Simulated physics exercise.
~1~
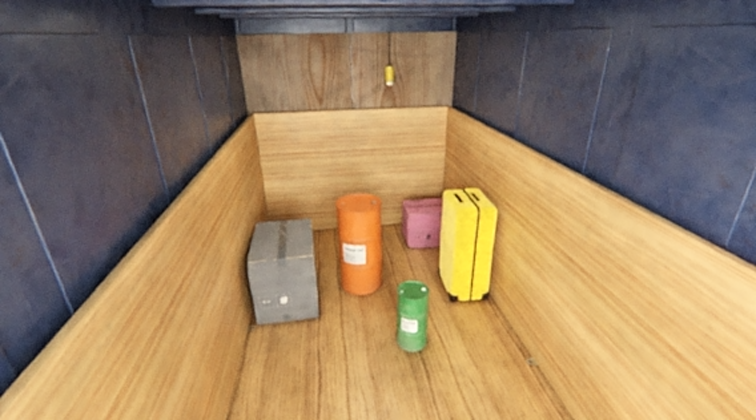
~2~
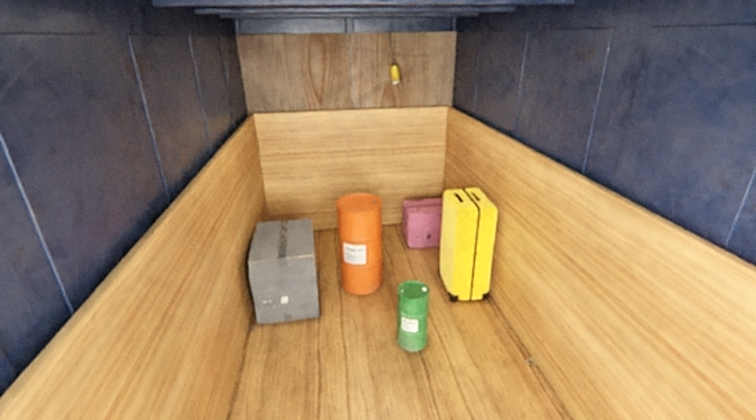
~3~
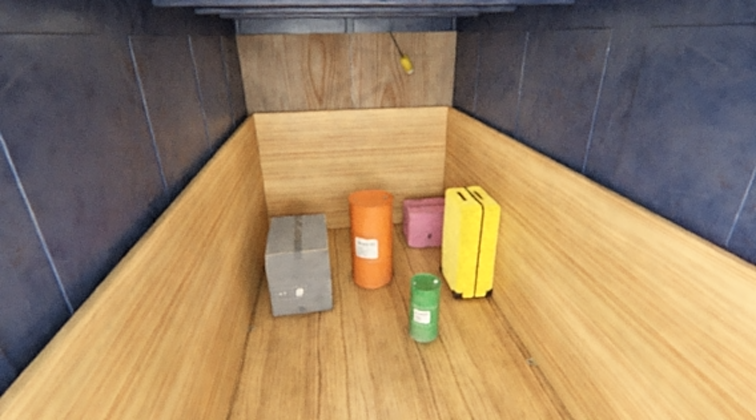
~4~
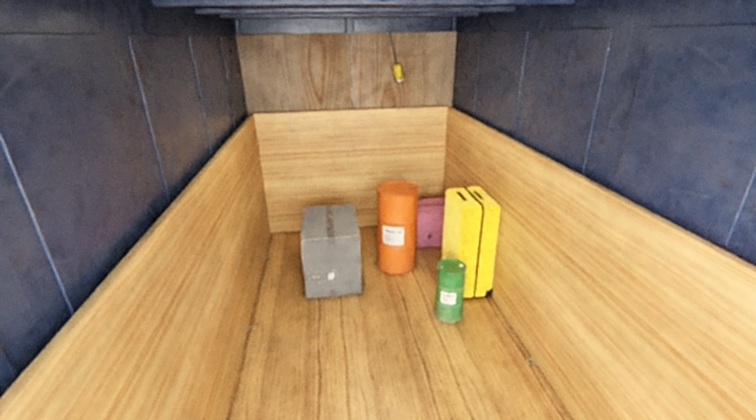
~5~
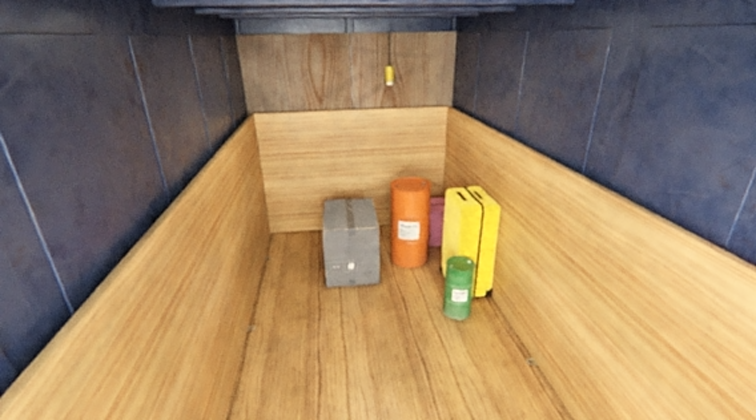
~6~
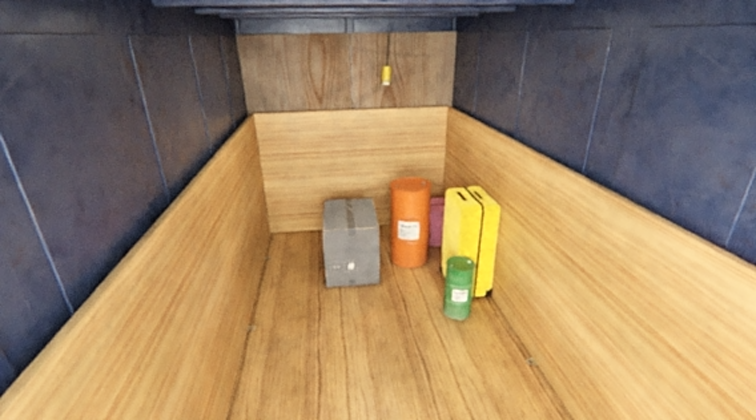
In the wood-lined load bay of a van, a grey box, an orange drum and a small green canister stand loose near a pink box and a yellow case, while a small yellow lamp hangs from a cord at the far end. At first only the lamp moves, swinging out to the right. Then the grey box, drum and canister begin sliding right and away toward the front wall. They keep gliding, all upright, as the lamp swings back. Finally they come to rest, with the drum partly hiding the pink box and the canister close against the yellow case, which has stayed put.
